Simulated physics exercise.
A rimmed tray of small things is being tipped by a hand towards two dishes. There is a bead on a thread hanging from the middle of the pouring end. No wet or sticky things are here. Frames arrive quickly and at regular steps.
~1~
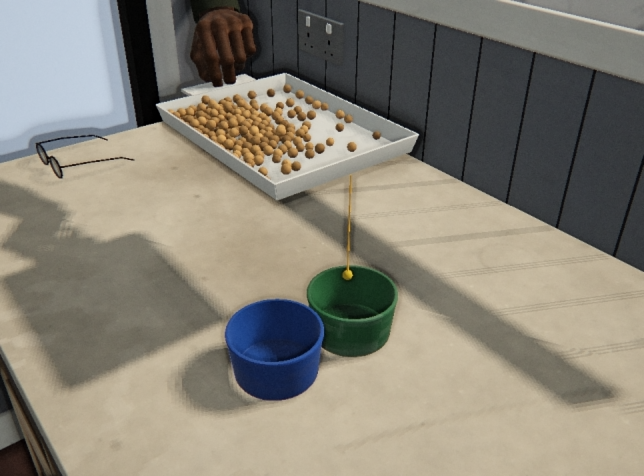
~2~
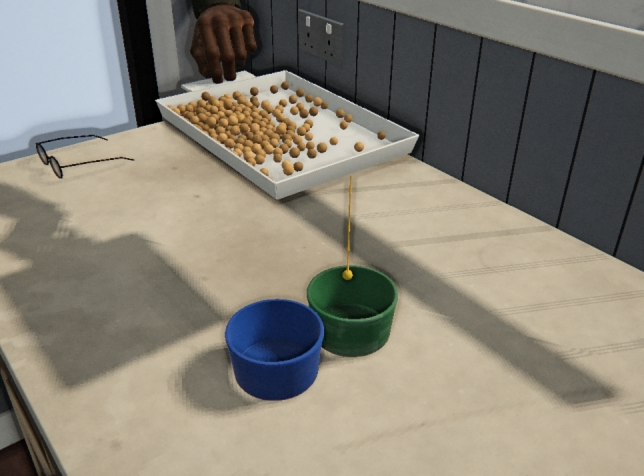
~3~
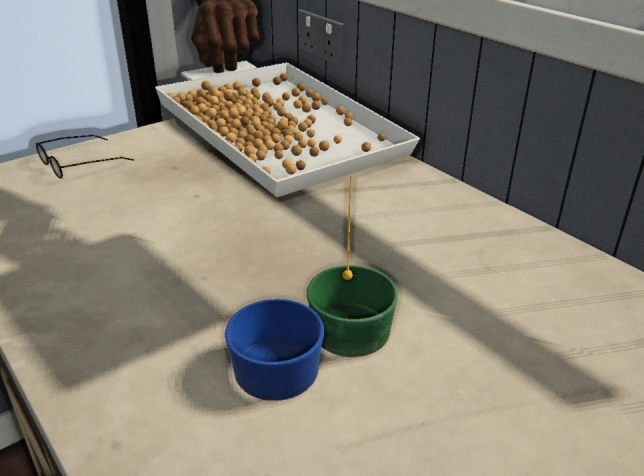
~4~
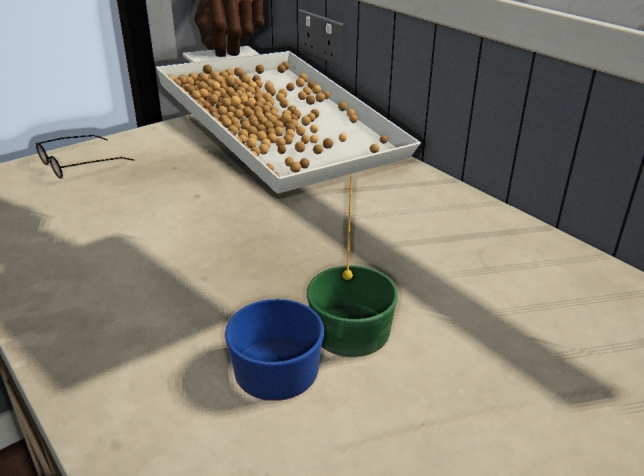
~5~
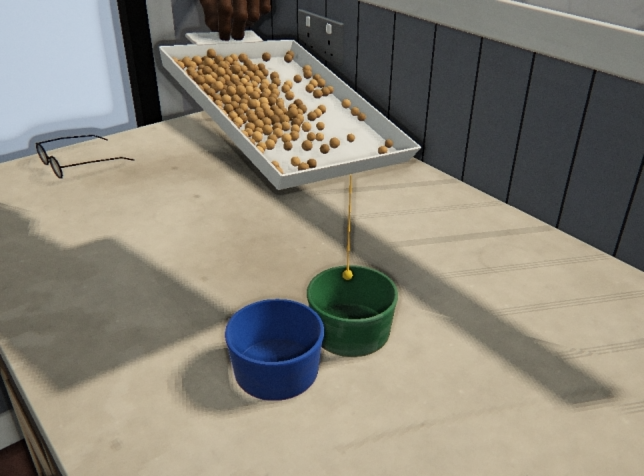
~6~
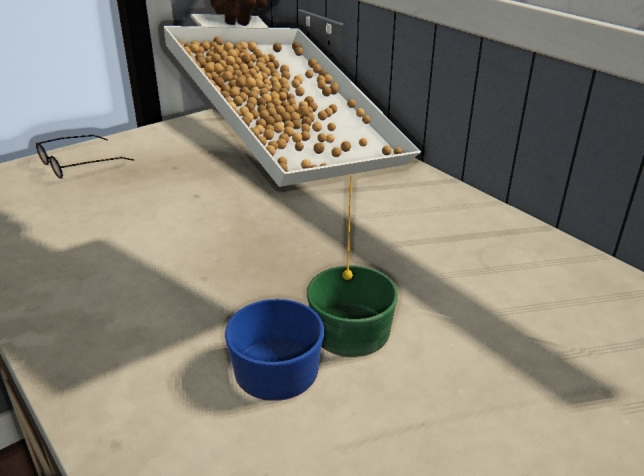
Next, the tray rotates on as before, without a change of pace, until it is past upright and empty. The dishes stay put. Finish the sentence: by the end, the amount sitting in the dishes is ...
... less than a third of what the tray held.
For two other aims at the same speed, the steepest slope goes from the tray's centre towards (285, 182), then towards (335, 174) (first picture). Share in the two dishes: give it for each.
I'd put it at some 80 % and then some 20 %.
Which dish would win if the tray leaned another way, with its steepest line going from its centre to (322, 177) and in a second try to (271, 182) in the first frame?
First spot: The leftmost dish, second spot: The leftmost dish.
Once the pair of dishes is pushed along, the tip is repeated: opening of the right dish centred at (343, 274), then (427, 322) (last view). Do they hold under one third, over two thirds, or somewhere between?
On the first try the answer is below one third, and on the second it is below one third.
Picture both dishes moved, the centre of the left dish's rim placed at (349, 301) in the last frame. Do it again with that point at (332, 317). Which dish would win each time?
The one on the right side, then the one on the right side.
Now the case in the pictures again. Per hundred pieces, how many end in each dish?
For the left dish 0 %, for the right dish 0 %.
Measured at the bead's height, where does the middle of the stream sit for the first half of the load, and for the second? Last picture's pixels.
Around (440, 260) at first; around (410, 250) after that.
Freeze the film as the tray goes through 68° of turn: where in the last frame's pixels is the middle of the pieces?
I'd mark it close to (404, 175).
Soon after the last picture, tray tipped steeply; about half on the tray; a stray few in the right dish; about a quarter outside both; about a quarter in the air.
A little later, tray tipped past a quarter turn; a stray few on the tray; a stray few in the right dish; nearly all outside both; a small part in the air.
Later still, tray tipped past a quarter turn; all outside both.
By the end, tray tipped past a quarter turn; none in the left dish; none in the right dish; all outside both.
